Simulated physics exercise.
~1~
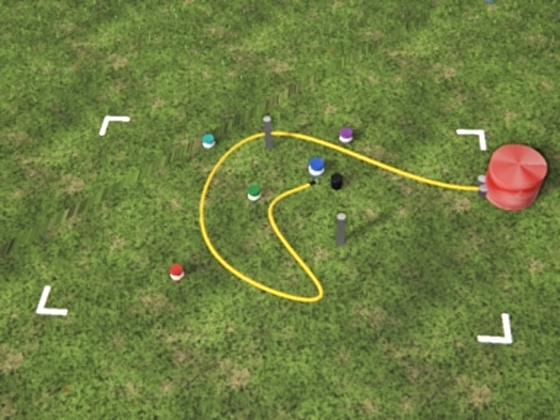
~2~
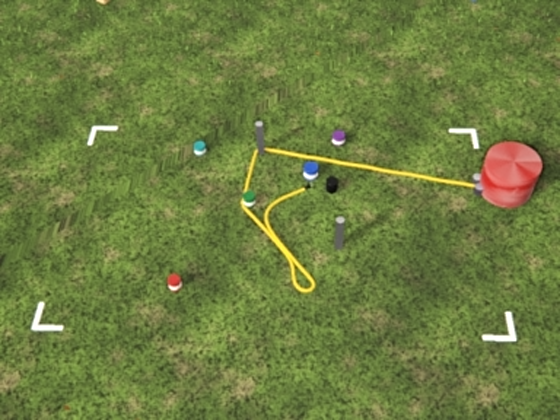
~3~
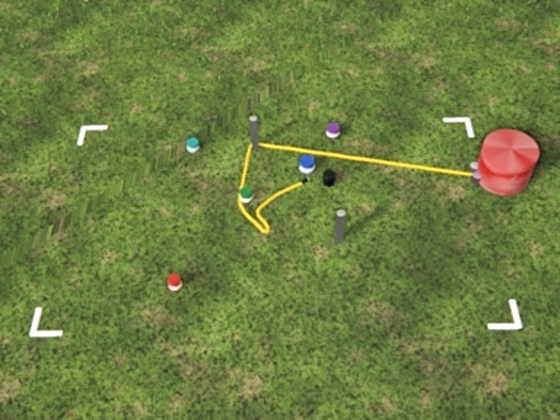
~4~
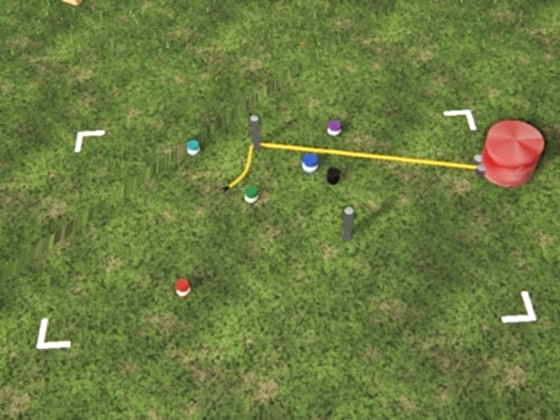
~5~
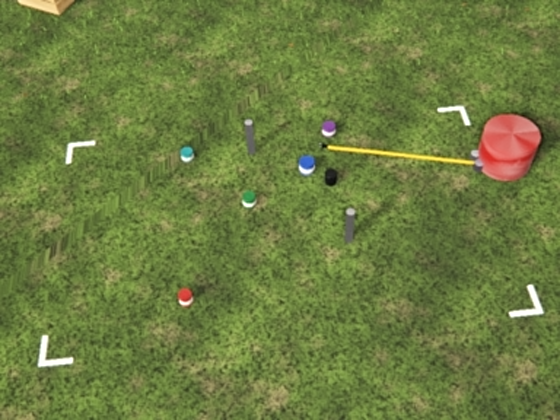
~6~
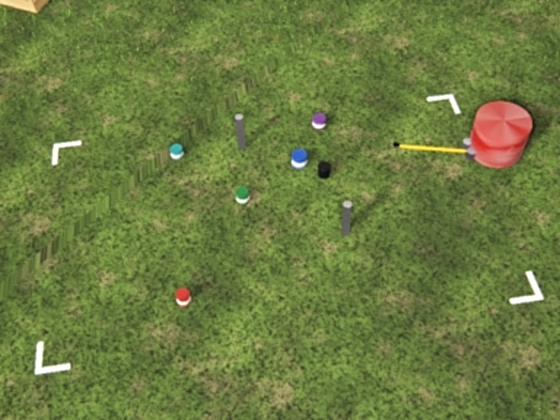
A yellow cord lies in a wide loop on the grass, running from a red reel at the right past a gray post and curling back to end beside a blue-and-white container. The reel draws it in, and the loop shrinks, pulling taut against the post and catching around the green container. The loose end then swings away from the blue one, slips free around the green one and rounds the post. It slides straight toward the reel, passing below the purple container, and finishes as a short length sticking out. The small containers stay essentially where they were.
